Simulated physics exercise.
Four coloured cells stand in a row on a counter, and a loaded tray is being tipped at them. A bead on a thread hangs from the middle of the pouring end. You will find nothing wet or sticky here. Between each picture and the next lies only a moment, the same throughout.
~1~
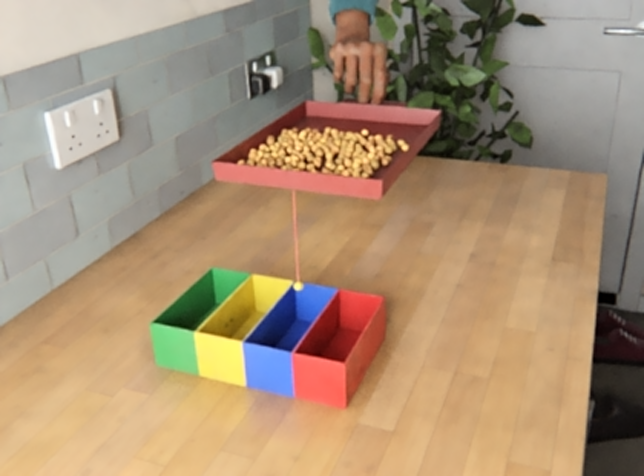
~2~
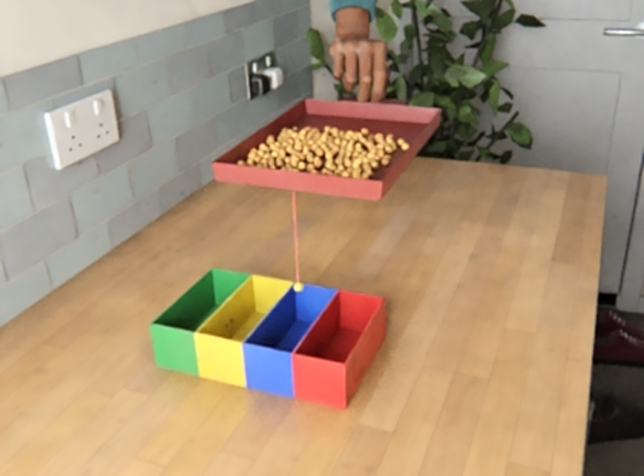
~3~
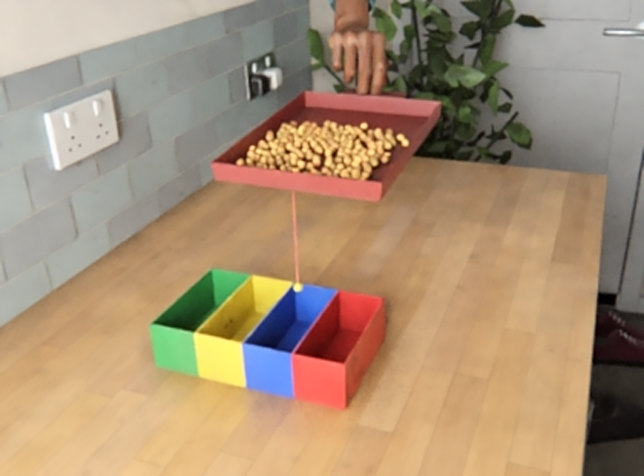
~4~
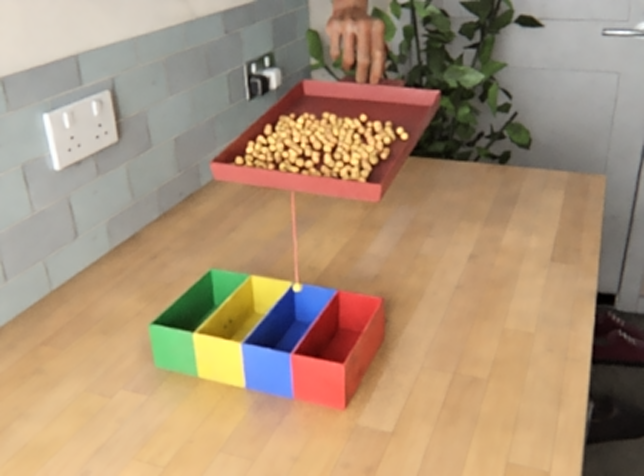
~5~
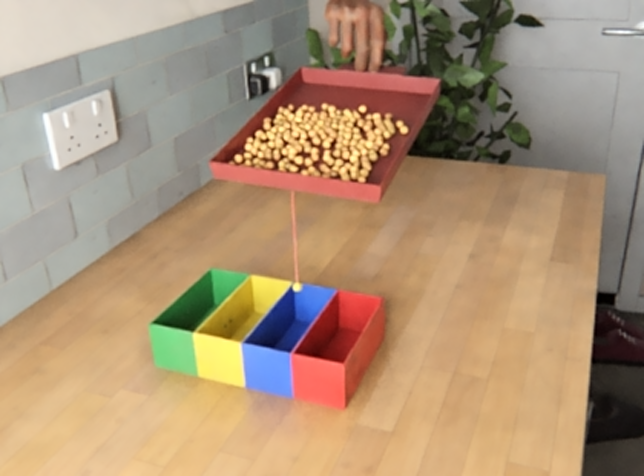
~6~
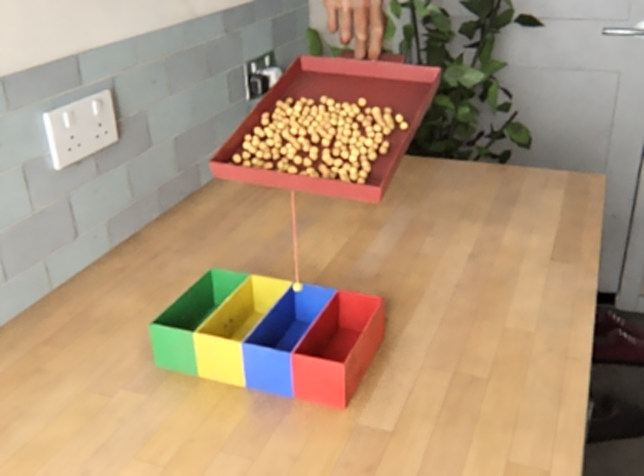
A dark red tray of small round wooden beads tilting gradually as a hand raises its far end above four coloured cells.
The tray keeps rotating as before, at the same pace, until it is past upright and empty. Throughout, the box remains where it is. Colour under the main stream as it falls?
Red, I would say.
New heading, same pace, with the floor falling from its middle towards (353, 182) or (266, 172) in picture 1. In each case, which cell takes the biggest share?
That red cell, then the green cell.
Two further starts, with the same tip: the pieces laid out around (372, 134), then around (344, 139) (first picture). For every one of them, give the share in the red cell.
Try 1: 40 %; try 2: 40 %.
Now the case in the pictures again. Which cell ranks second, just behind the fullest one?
Place 2: The blue cell.
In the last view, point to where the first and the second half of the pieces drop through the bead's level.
Around (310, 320) first; around (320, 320) second.
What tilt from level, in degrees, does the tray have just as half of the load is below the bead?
I'd say close to 105 degrees.
Soon after the last picture, tray tipped steeply; all on the tray.
A little later, tray tipped past a quarter turn; about half on the tray; a stray few in the red cell; a stray few in the blue cell; a stray few in the yellow cell; about half falling or outside the box.
Later still, tray tipped past a quarter turn; about a third in the red cell; about a quarter in the blue cell; a small part in the yellow cell; a stray few in the green cell; about a third falling or outside the box.
By the end, tray tipped past a quarter turn; about a third in the red cell; about a quarter in the blue cell; a small part in the yellow cell; a stray few in the green cell; about a third outside the box.
